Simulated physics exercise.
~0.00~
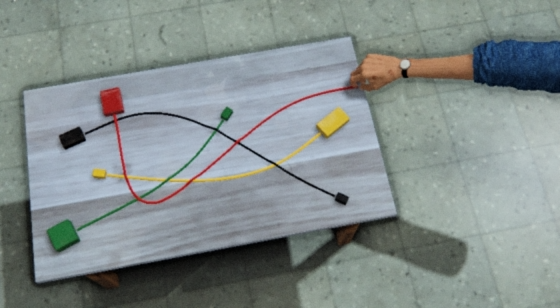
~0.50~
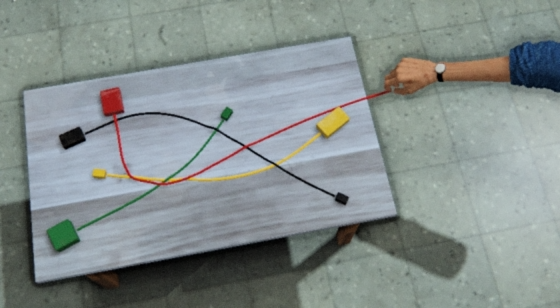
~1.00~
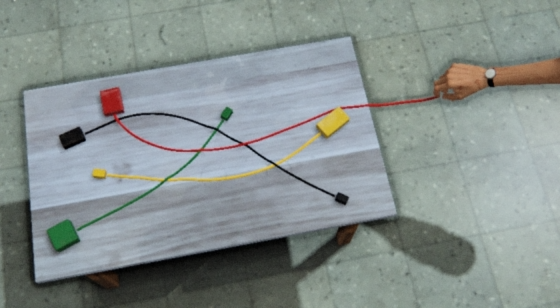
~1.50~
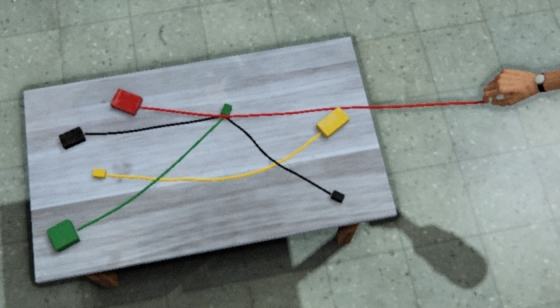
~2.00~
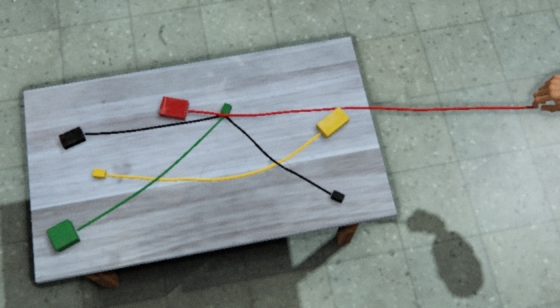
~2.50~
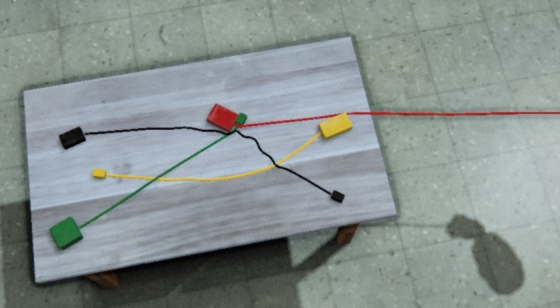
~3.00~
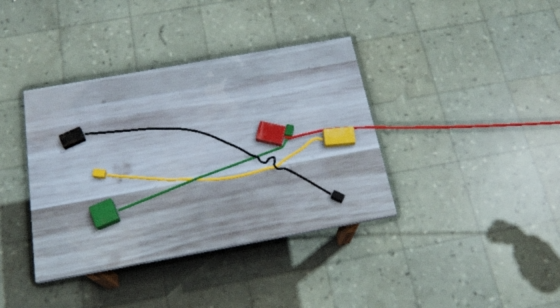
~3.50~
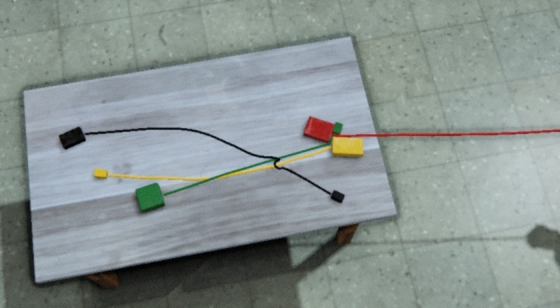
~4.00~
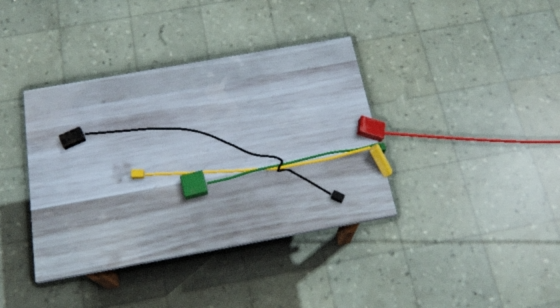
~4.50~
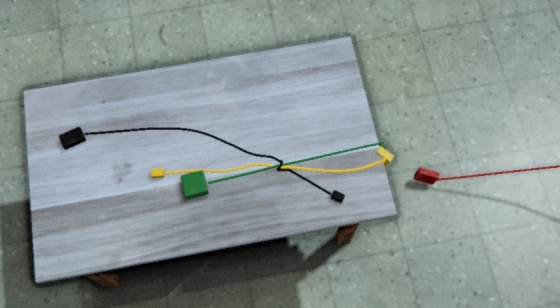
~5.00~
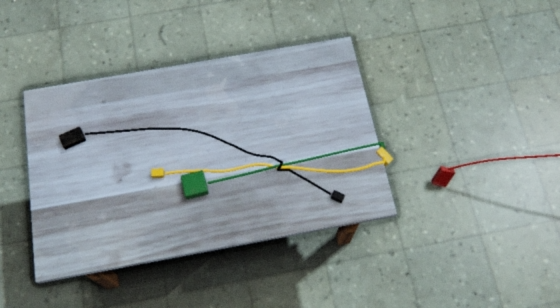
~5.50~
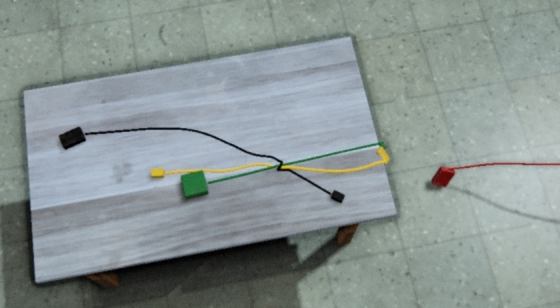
Hand pulling a red cable off a table's right edge, its charger dropping off as green and yellow chargers get dragged right.
